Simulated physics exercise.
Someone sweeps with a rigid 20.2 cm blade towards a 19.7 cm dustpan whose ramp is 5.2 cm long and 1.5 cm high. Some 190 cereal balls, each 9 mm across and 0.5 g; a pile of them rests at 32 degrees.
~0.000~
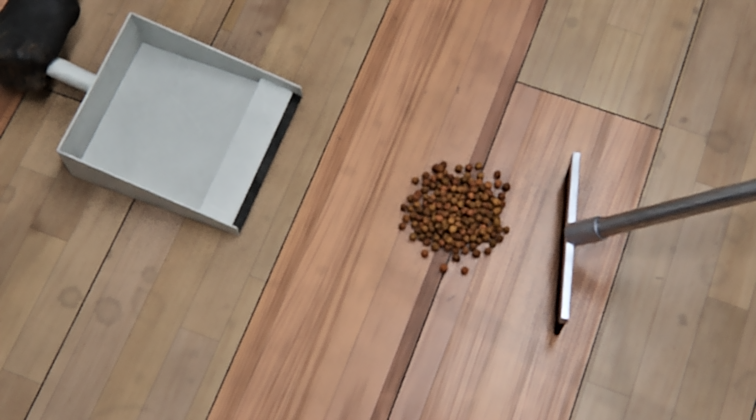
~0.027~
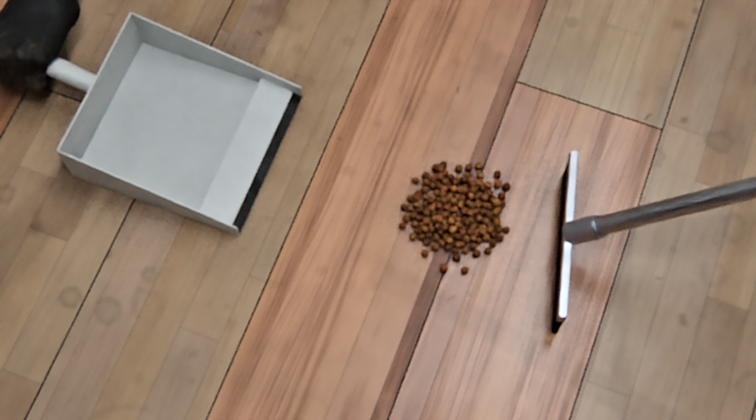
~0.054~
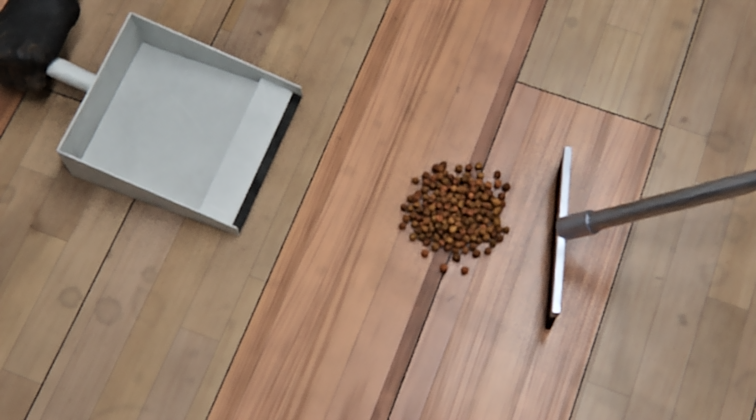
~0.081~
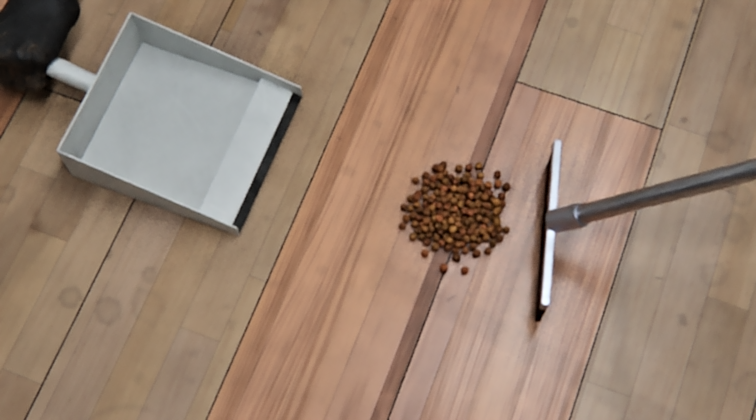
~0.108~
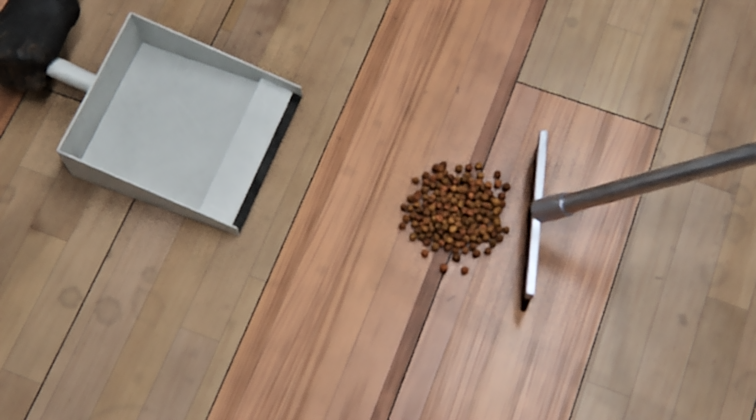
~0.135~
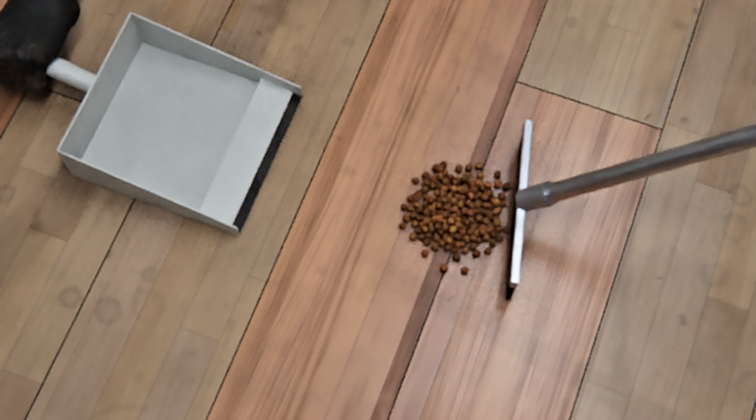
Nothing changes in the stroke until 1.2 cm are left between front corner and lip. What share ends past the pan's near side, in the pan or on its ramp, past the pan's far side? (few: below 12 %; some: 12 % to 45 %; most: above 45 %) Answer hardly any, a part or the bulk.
Near side hardly any, pan hardly any, far side a part.
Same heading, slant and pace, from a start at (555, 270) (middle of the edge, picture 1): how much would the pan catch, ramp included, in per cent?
Some 10 per cent.
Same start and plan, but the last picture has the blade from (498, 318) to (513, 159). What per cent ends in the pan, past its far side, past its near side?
Pan 30, far 10, near 30.
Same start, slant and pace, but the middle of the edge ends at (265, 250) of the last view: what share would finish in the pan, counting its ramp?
About 25 per cent.
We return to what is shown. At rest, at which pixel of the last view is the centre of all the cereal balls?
Around (297, 150).
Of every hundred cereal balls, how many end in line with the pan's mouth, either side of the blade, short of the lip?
About 75 per cent.
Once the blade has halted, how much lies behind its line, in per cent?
About 25 per cent.
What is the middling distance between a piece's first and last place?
Some 20 cm.
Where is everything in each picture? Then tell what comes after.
In the first frame, blade from (564, 319) to (575, 160), moved 0.0 cm, 0 of the pieces shifted so far; middle of the pieces at (459, 214); pan at (174, 130).
In the second frame, blade from (561, 317) to (573, 158), moved 0.3 cm, 0 of the pieces shifted so far; middle of the pieces at (459, 214).
In the third frame, blade from (555, 312) to (567, 154), moved 1.2 cm, 0 of the pieces shifted so far; middle of the pieces at (459, 214).
In the fourth frame, blade from (544, 305) to (556, 147), moved 2.6 cm, 0 of the pieces shifted so far; middle of the pieces at (459, 214).
In the fifth frame, blade from (530, 294) to (542, 138), moved 4.6 cm, 0 of the pieces shifted so far; middle of the pieces at (459, 214).
In the sixth frame, blade from (514, 283) to (528, 127), moved 6.7 cm, 0 of the pieces shifted so far; middle of the pieces at (459, 214); pan at (174, 130). The blade's pace is about 0.79 m/s, heading 17 degrees away from the viewer's side.
Then, at 0.31 s, middle of the blade 17 cm from the lip; 0 % over the lip, far side 5 %, near side 0 %.
Then, at 0.43 s, middle of the blade 8 cm from the lip; 0 % over the lip, far side 15 %, near side 0 %.
After 0.68 s, middle of the blade 4 cm from the lip; 5 % over the lip, far side 15 %, near side 5 %.
At rest (1.7 s), near side 5 %, pan 5 %, far side 15 %, in front of the lip or behind the blade 75 %.
